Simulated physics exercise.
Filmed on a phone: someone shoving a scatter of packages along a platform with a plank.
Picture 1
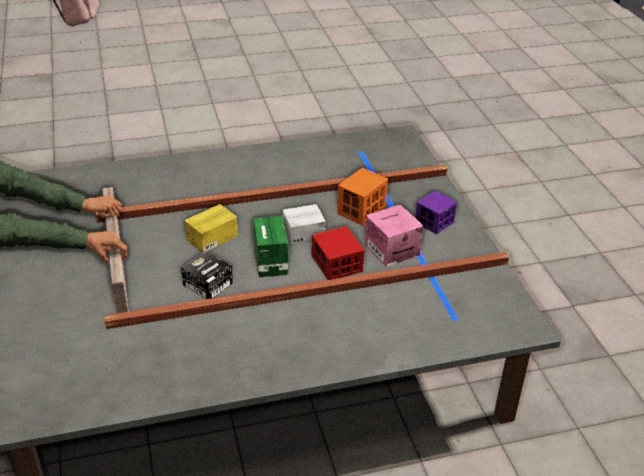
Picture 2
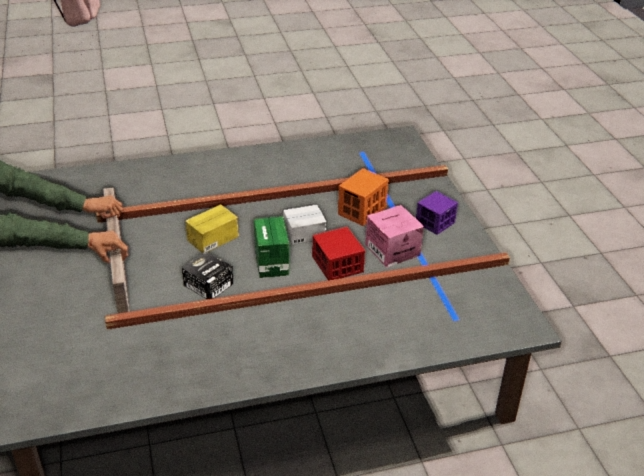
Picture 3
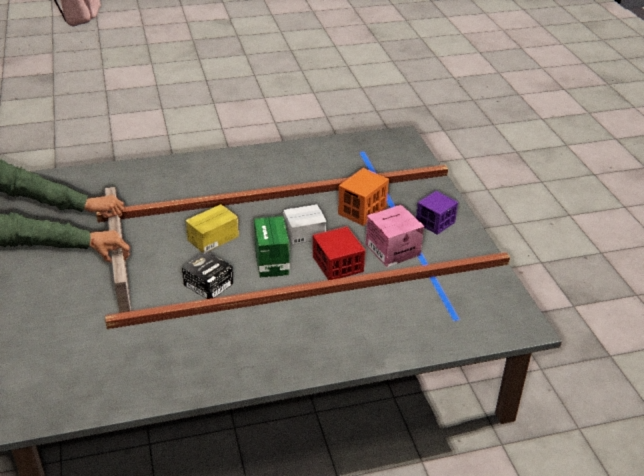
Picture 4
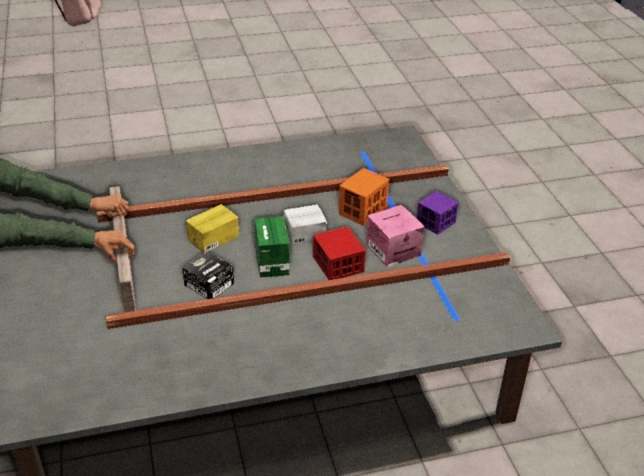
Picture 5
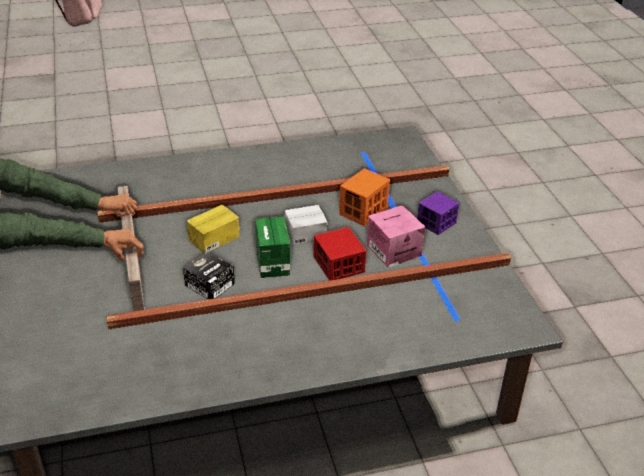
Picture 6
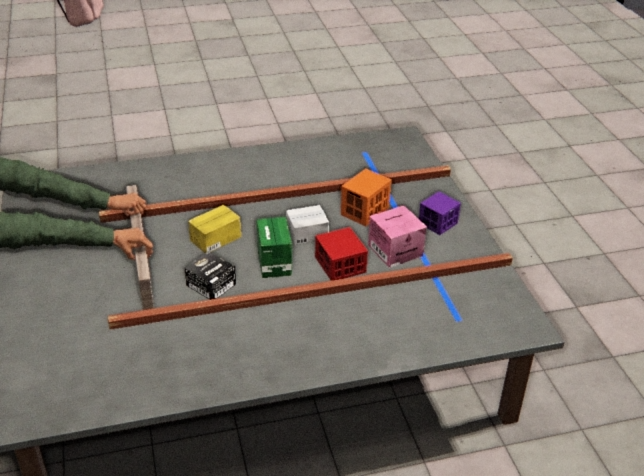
On a paved floor of pale tiles stands a grey table with two reddish-brown rails, seen from above at an angle. Yellow, black, green, white, red, orange, pink and purple boxes and crates sit scattered between the rails, the last three near a blue line at the right. Two green-sleeved arms slide a plank slightly rightward at the left, while the boxes and view stay almost still.
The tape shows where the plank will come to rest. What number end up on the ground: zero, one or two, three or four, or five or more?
The number that fall off is one or two.
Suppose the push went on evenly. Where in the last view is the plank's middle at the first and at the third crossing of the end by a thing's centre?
About (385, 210), then (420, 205).
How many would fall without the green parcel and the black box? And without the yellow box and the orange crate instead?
First 1, then 1.
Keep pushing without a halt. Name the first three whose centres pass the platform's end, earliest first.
They are the pink box, the purple crate, the white parcel.
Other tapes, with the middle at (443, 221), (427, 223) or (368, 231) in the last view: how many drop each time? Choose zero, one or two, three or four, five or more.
The falls would be three to four; 3 or 4; no fall at all.
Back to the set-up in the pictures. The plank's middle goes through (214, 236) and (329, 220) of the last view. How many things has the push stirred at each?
The counts are 2 and 8.
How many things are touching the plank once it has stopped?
The number is 4.
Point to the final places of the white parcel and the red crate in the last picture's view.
Near (460, 208) and (477, 238).
Soon after, none off yet; purple crate at rest near (439, 213); pink box at rest near (397, 236); orange crate at rest near (366, 197).
After that, none off yet; purple crate at rest near (439, 213); pink box displaced a little near (404, 235); orange crate displaced a little near (370, 195).
And then, none off yet; purple crate displaced about its own width near (454, 204); pink box displaced well along near (467, 226); orange crate displaced about its own width near (393, 185).
In the end, the number that fall off is one or two; gone, pink box and purple crate.
